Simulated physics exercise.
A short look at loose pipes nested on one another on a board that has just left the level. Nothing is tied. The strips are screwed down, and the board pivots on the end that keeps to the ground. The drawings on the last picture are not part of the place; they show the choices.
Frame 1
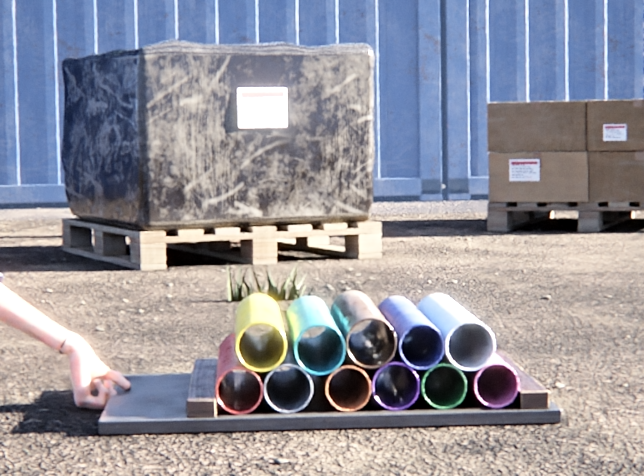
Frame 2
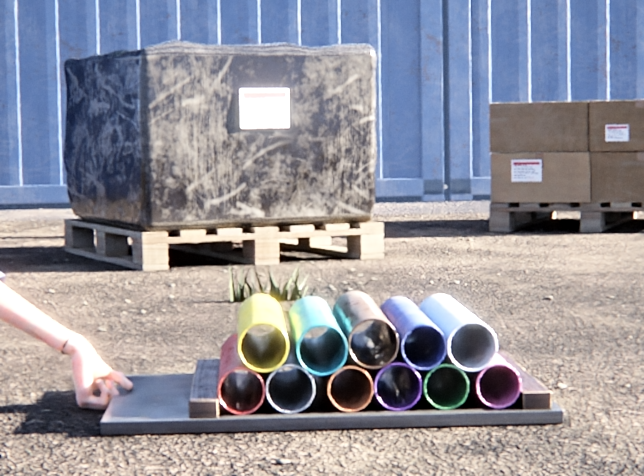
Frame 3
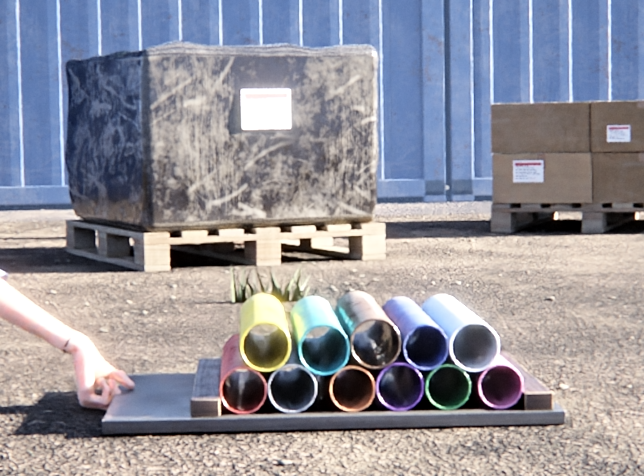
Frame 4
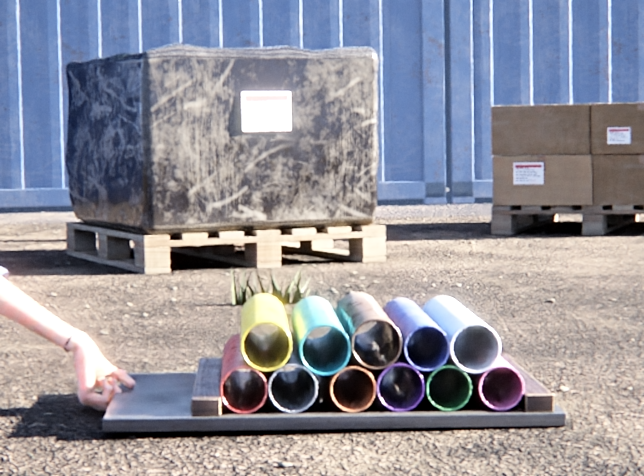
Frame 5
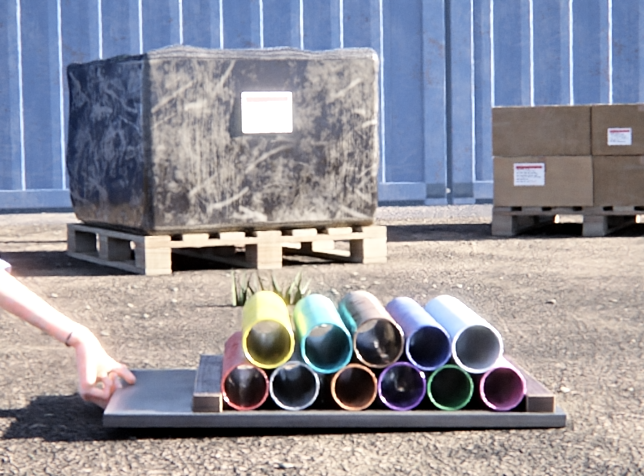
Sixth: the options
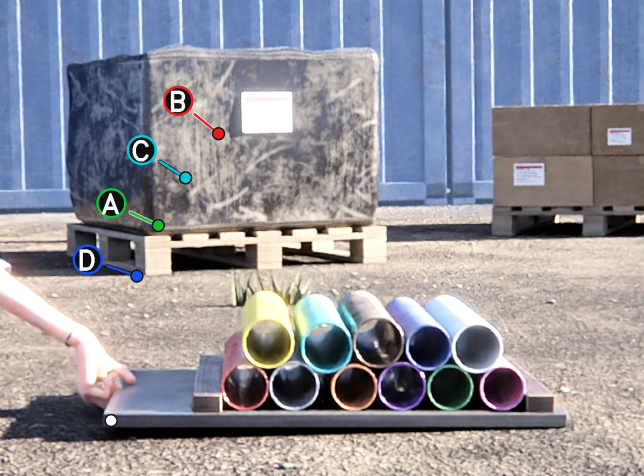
Colourful stacked pipes stay nested on a board while a hand grips its left end.
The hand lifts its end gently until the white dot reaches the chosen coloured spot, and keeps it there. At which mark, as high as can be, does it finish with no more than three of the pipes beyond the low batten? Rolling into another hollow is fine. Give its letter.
Up to D.
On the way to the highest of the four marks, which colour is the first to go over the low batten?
The white one.
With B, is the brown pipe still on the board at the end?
No.
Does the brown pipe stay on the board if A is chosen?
No, with A.
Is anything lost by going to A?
At A: Yes.
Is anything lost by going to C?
Yes, at C.
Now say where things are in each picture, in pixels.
Turquoise pipe (320, 349); white pipe (470, 346); yellow pipe (261, 346), in the first picture.
Yellow pipe (263, 347); blue pipe (424, 347), in the second picture.
Board (328, 389); red pipe (243, 390); grey pipe (292, 389); pink pipe (500, 386), in the third picture.
Board (328, 389); red pipe (244, 390); grey pipe (293, 388), in the fourth picture.
Board (329, 387); red pipe (245, 386); grey pipe (294, 386), in the fifth picture.
On the marked copy, A at (158, 225); B at (218, 134); C at (186, 178); D at (137, 276); the white dot at (111, 421).
With D. Early on, board at 15°.
Further on, board at 20°.
At the end, board at 20°, three over the low batten (white, blue, brown).
As for the rest, A four over the low batten (turquoise, white, blue, brown); B five over the low batten; C five over the low batten.
